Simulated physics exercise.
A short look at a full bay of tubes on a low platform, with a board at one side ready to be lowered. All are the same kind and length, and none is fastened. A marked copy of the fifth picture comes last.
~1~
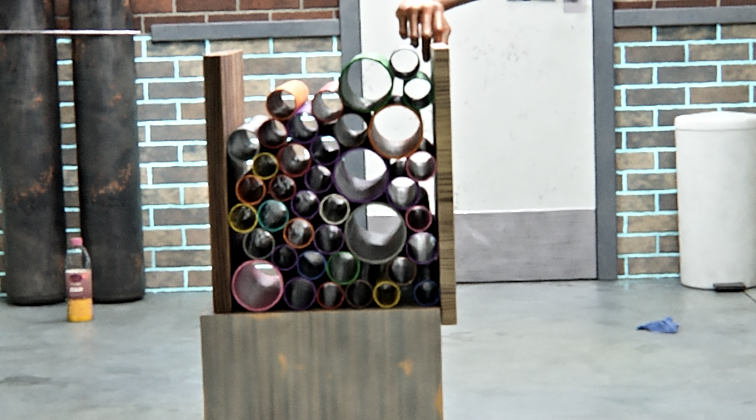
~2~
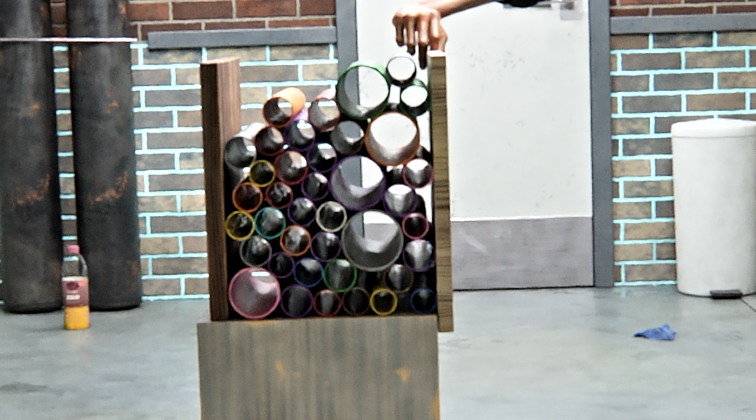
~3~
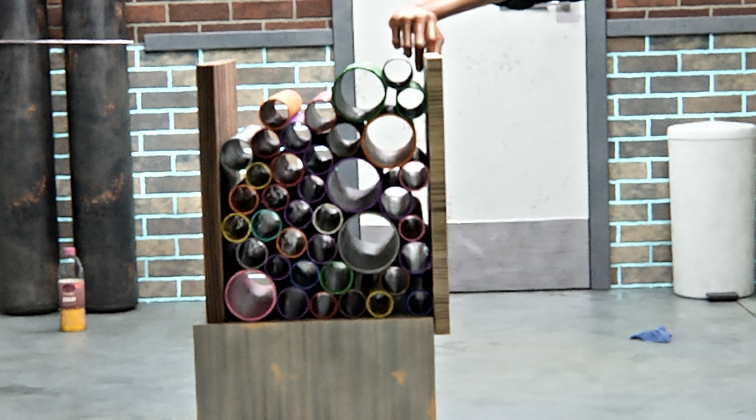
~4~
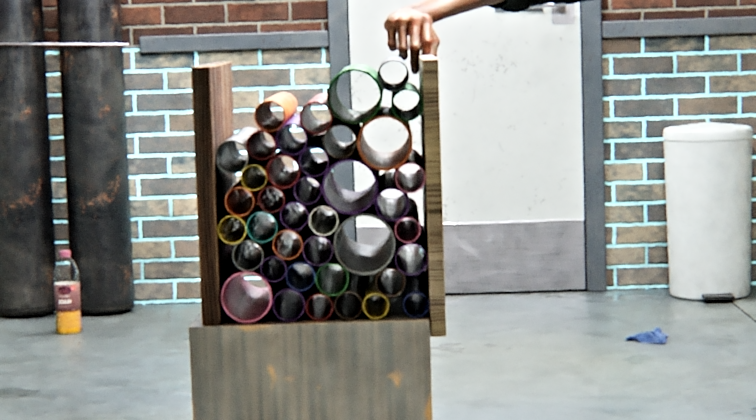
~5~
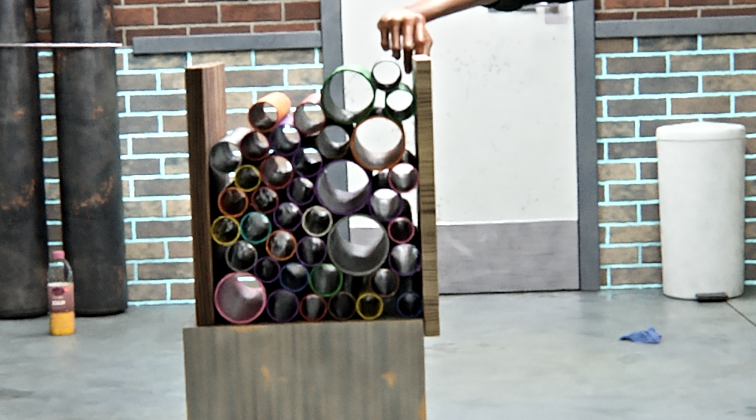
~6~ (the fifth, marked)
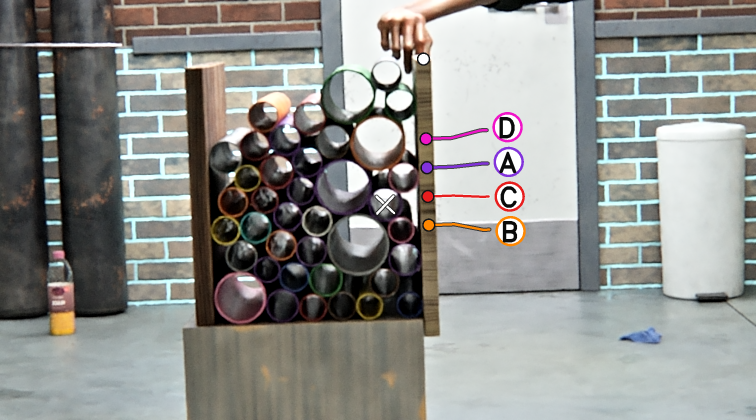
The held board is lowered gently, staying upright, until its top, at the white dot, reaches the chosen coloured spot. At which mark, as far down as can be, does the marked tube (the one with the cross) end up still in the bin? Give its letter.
B is the limit.
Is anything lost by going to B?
At B: Yes.
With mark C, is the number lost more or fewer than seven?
Fewer than seven.
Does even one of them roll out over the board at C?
Yes, at C.
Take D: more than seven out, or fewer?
It loses fewer than seven.
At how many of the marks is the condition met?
Four of the four.
On the marked copy, A at (427, 168); B at (429, 225); C at (428, 196); D at (426, 139); the cross at (385, 205); the white dot at (424, 59).
Following B. Soon after the start, top of the board (418, 132).
Later, top of the board (420, 213).
In the end, top of the board (421, 225), about five out over the board, the crossed one still inside.
As for the rest, A keeps the crossed one inside; C keeps the crossed one inside; D keeps the crossed one inside.
